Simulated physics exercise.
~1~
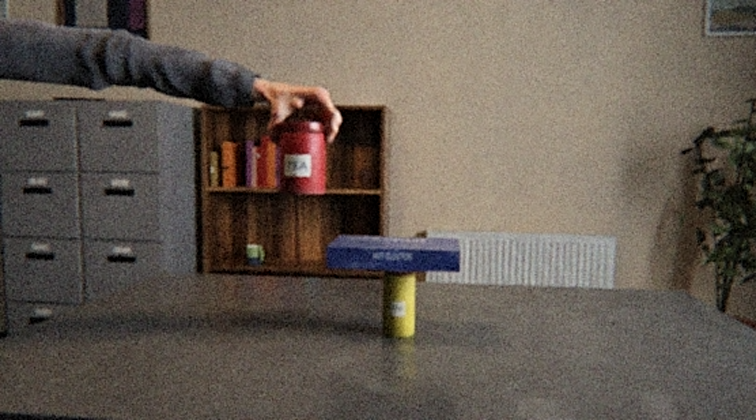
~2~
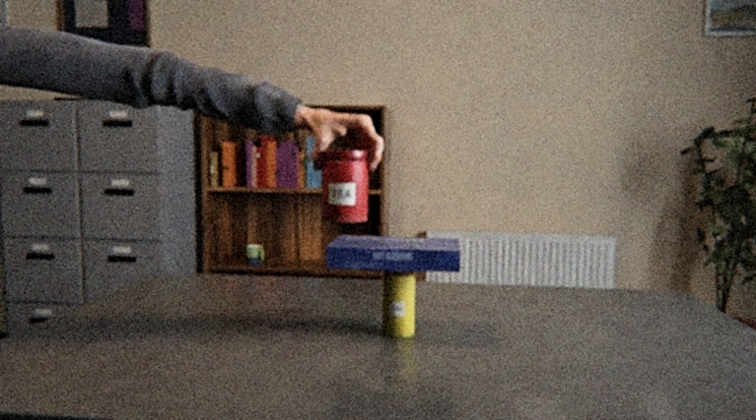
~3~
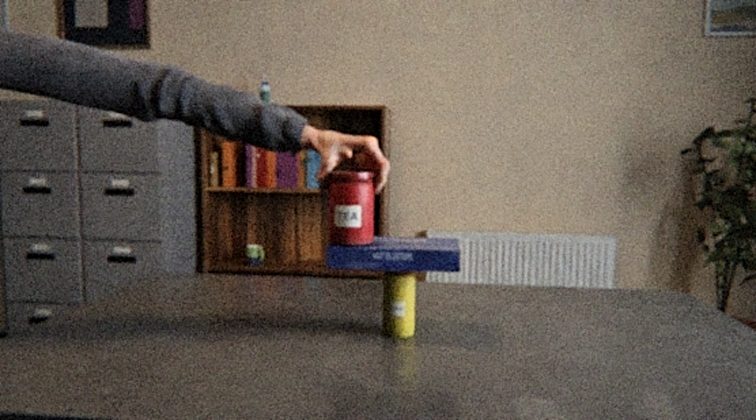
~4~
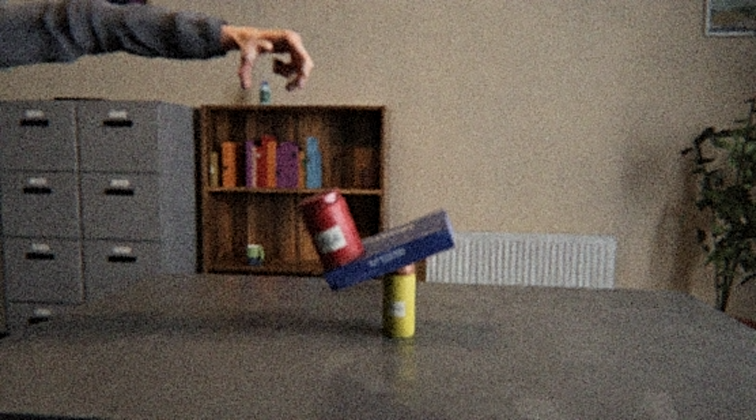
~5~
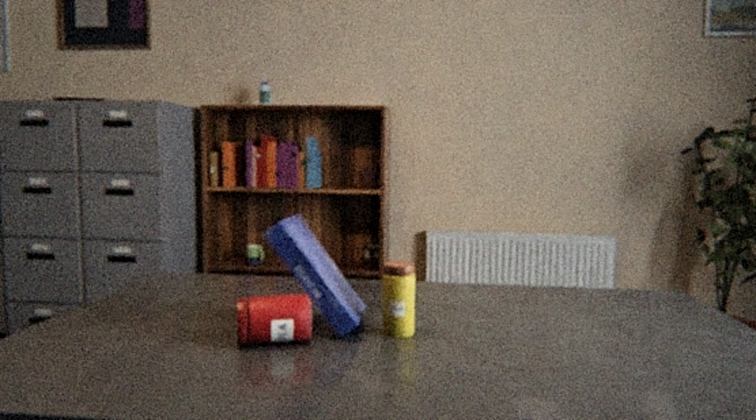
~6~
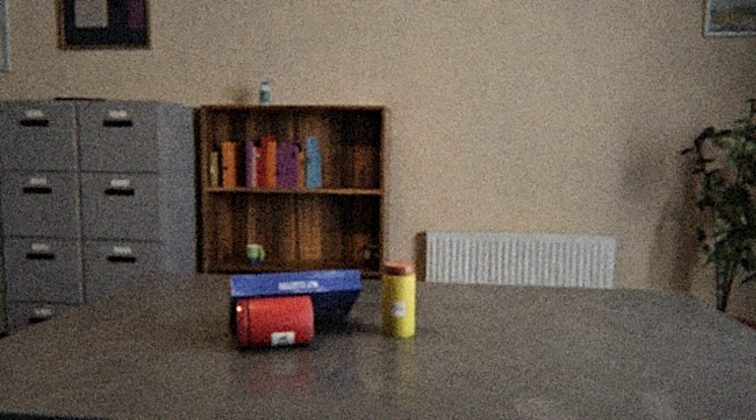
A red tea jar was lowered by a hand onto the left end of a blue box balanced on a yellow jar, and once released, it tipped the box leftward; both tumbled onto the table while the yellow jar stayed standing.
